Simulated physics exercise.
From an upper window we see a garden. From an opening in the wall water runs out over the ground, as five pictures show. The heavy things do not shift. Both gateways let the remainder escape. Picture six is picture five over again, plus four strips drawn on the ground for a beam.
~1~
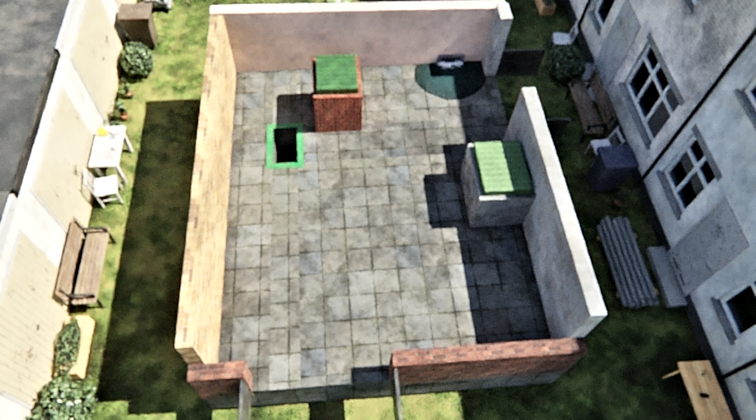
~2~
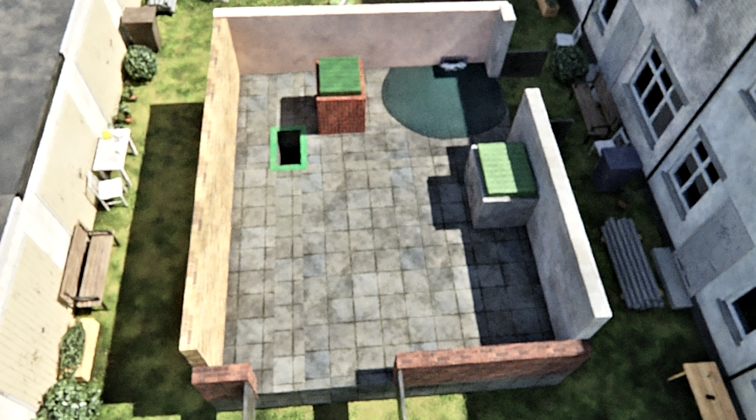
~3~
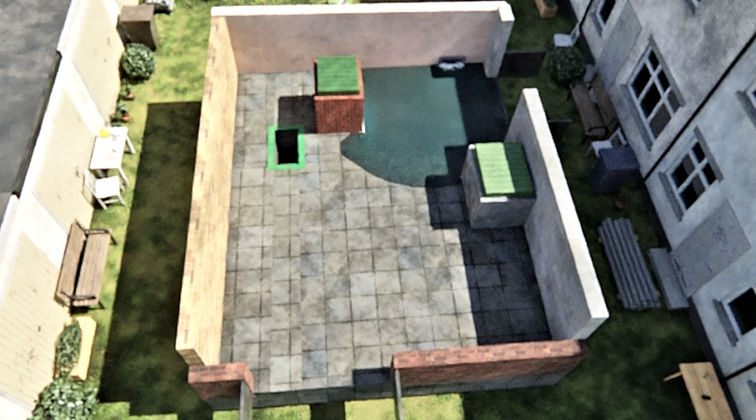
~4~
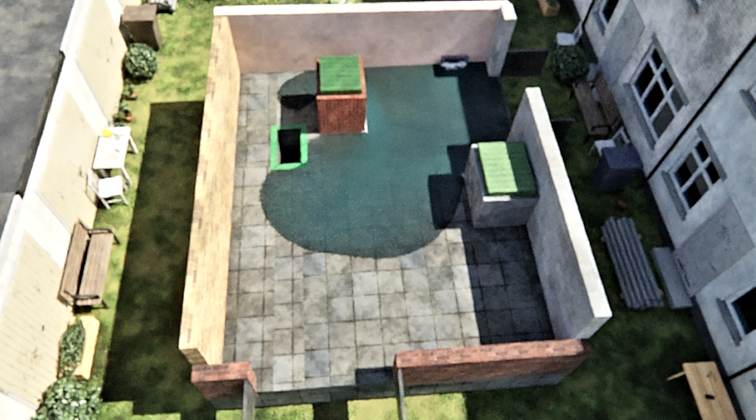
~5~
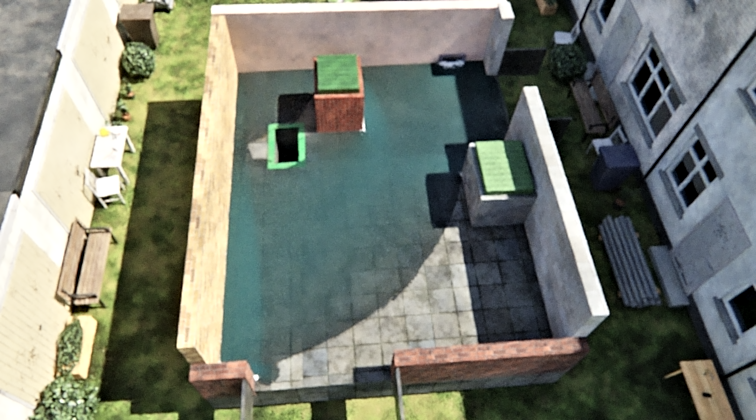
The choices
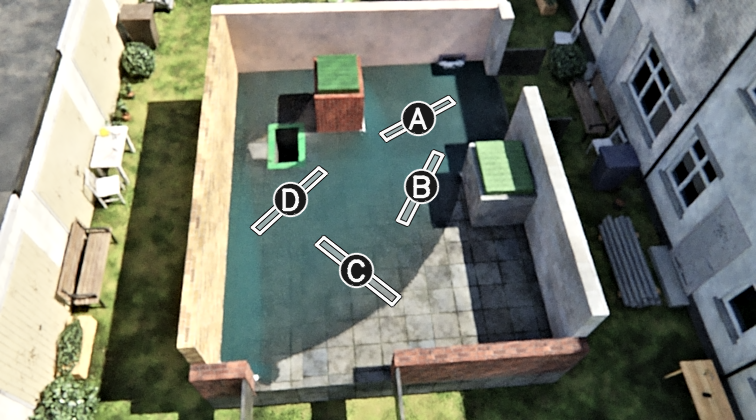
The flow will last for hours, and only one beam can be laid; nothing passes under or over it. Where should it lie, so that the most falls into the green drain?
I would pick place C.
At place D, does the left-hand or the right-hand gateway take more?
The left one.
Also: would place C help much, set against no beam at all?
Yes, by a good deal.
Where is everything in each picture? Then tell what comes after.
In the first picture, outfall at (450, 59); green drain at (285, 145); open gate at (321, 371); open gate at (493, 108); 4 % of the ground under water, visible out to (454, 95); green drain still dry.
In the second picture, 13 % of the ground under water, visible out to (418, 130); green drain still dry.
In the third picture, 27 % of the ground under water, visible out to (352, 158); green drain still dry.
In the fourth picture, 47 % of the ground under water, visible out to (302, 242); green drain still dry.
In the fifth picture, 70 % of the ground under water, visible out to (233, 334); green drain taking water.
In white, A from (383, 136) to (451, 100); B from (402, 222) to (438, 153); C from (320, 241) to (395, 300); D from (256, 230) to (322, 170).
For place A, about 8 % of the stream goes into the green drain, about 92 % out by the gates.
For place B, about 9 % of the stream goes into the green drain, about 91 % out by the gates.
For place C, about 17 % of the stream goes into the green drain, about 83 % out by the gates.
For place D, about 10 % of the stream goes into the green drain, about 89 % out by the gates.
